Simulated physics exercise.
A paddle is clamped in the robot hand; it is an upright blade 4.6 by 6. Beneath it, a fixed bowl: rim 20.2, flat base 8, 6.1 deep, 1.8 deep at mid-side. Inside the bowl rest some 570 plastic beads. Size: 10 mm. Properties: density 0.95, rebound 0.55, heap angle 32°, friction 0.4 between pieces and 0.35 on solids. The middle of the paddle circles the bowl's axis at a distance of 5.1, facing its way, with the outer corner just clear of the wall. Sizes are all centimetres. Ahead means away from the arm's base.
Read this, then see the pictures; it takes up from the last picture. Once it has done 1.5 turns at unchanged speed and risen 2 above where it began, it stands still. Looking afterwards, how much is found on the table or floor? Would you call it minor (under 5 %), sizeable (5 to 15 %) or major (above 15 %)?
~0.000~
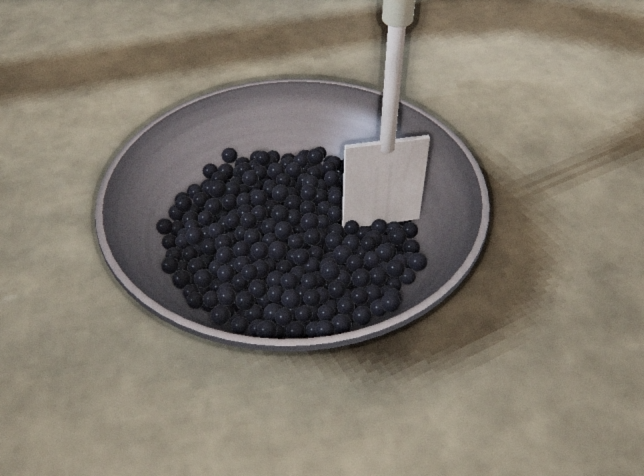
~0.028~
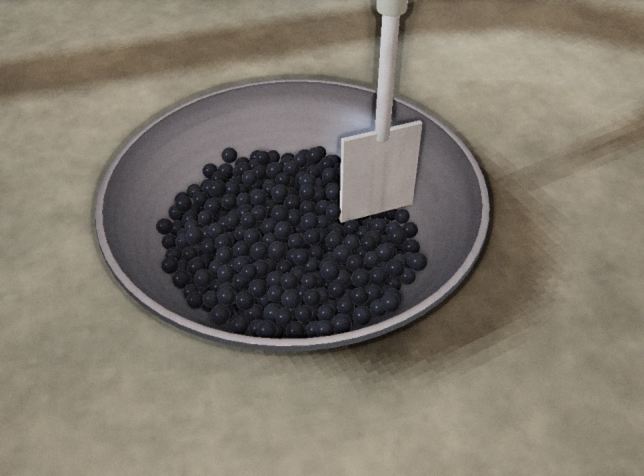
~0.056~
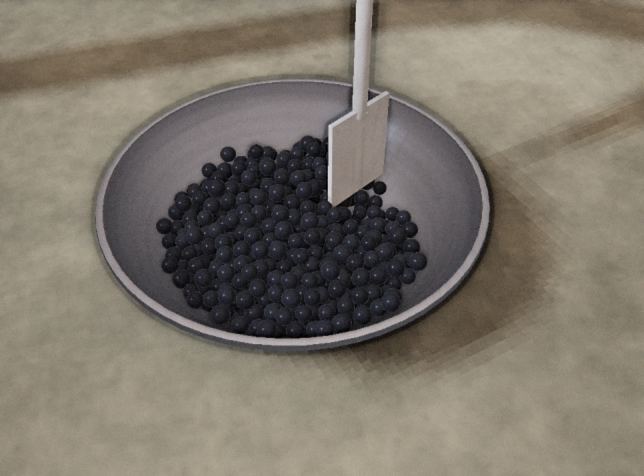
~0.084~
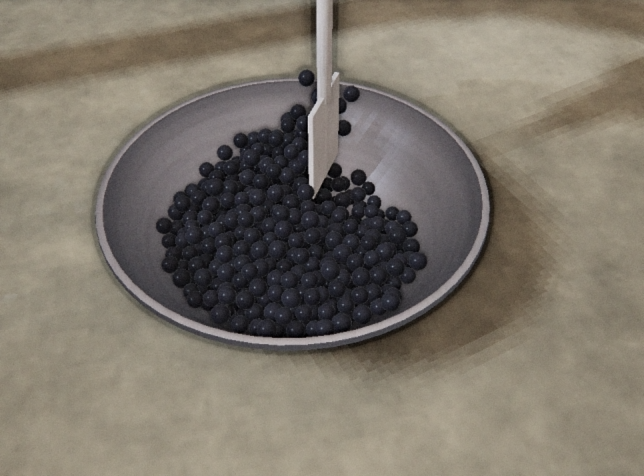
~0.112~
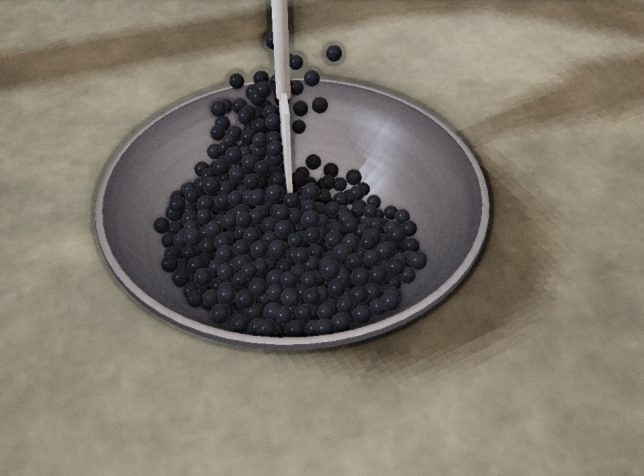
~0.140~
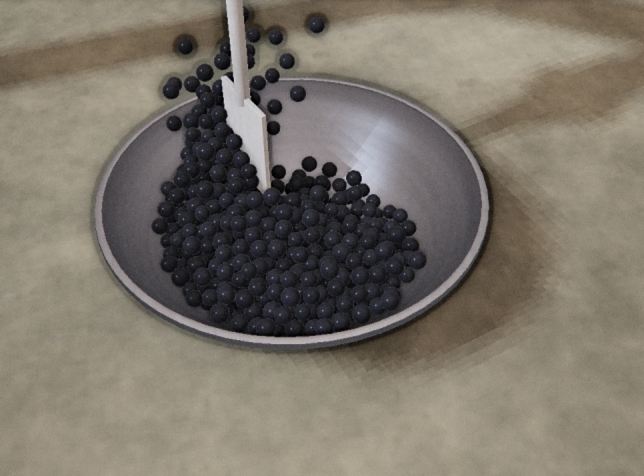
I would call it major.
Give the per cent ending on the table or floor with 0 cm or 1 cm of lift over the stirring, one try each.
40 % and 30 %.
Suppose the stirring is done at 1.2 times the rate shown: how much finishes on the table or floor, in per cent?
That gives about 25 percent.
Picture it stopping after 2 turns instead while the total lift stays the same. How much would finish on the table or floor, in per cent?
Close to 25 in a hundred.
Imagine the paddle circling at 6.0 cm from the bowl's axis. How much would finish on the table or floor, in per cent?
Roughly 0 percent, I'd expect.
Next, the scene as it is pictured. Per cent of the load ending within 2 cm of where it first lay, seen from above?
About 60 per cent.
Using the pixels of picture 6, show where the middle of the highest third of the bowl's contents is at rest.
The centre sits around (312, 243) in the last picture.
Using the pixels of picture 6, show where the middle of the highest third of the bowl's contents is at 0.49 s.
Centre, approx.: (324, 239).
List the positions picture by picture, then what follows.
Paddle neck at (389, 118), 0° round; upper third of the load around (279, 225), from x 165 to 420, top at y 155; 568 in the bowl, in the first picture.
Paddle neck at (384, 107), 9° round; upper third of the load around (280, 222), from x 165 to 420, top at y 155, in the second picture.
Paddle neck at (361, 85), 34° round; upper third of the load around (283, 217), from x 165 to 420, top at y 130, in the third picture.
Paddle neck at (324, 71), 60° round; upper third of the load around (277, 212), from x 165 to 420, top at y 80, in the fourth picture.
Paddle neck at (282, 66), 86° round; upper third of the load around (259, 204), from x 160 to 420, top at y 40; 566 in the bowl, 2 in flight or on the tool, in the fifth picture.
Paddle neck at (241, 72), 112° round; upper third of the load around (236, 202), from x 160 to 415, top at y 15; 560 in the bowl, 8 in flight or on the tool, in the sixth picture.
After 0.31 s, 276° round, highest piece 10 above the table; 490 in the bowl, 29 on the table or floor, 49 in flight or on the tool.
After 0.49 s, 79° round, highest piece 10 above the table; 447 in the bowl, 111 on the table or floor, 10 in flight or on the tool.
After 0.78 s, 180° round, highest piece 4 above the table; 445 in the bowl, 123 on the table or floor.
After 1.48 s, 180° round, highest piece 4 above the table; 445 in the bowl, 123 on the table or floor.
At rest, 445 in the bowl, 123 on the table or floor. That is 22 % on the table or floor.
